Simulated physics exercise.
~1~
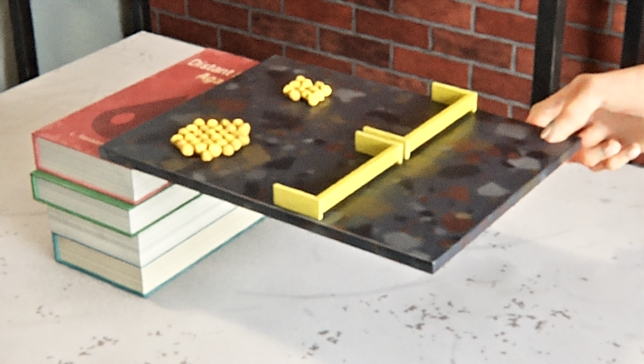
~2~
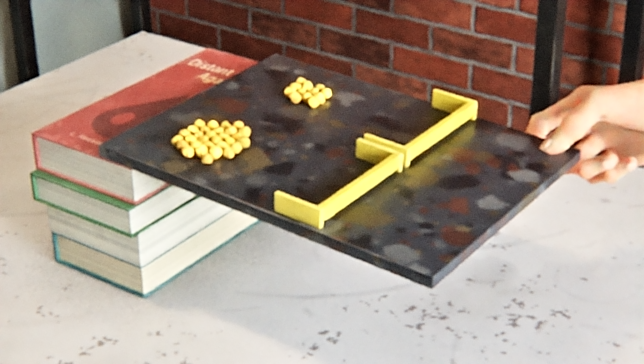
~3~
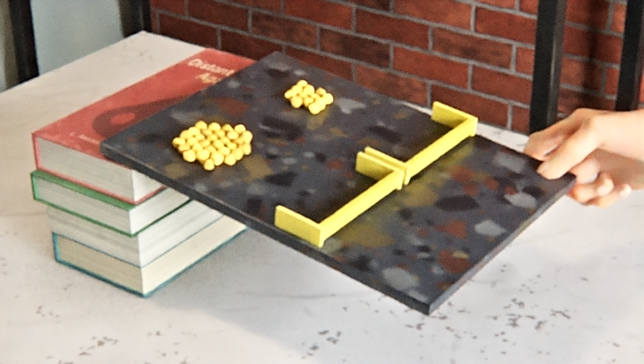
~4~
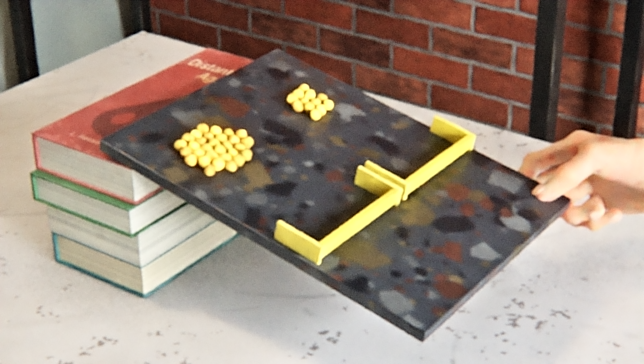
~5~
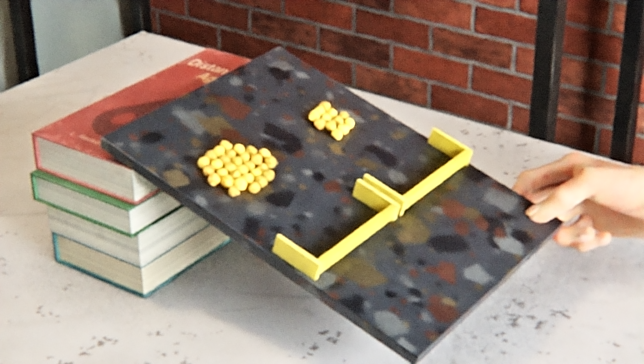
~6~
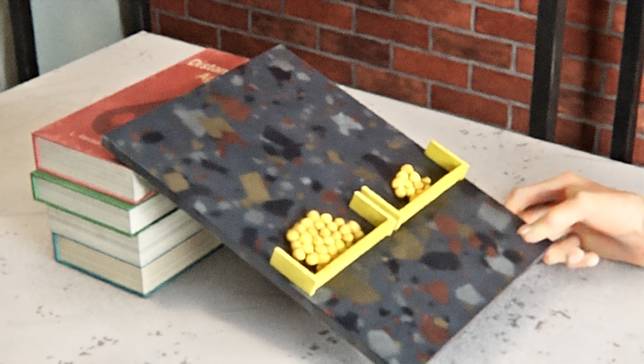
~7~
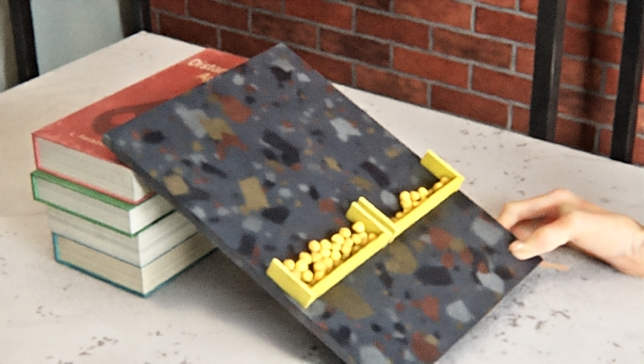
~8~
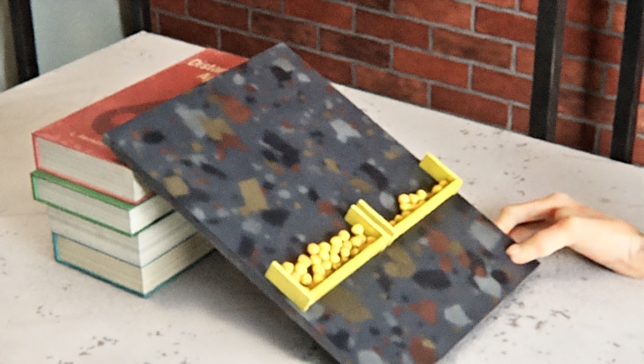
The video shows a hand lowering one end of a dark speckled board propped on a stack of books, steepening its slope until two clusters of small yellow balls slide down and gather behind yellow barriers, where they remain as the hand rests beside the board.
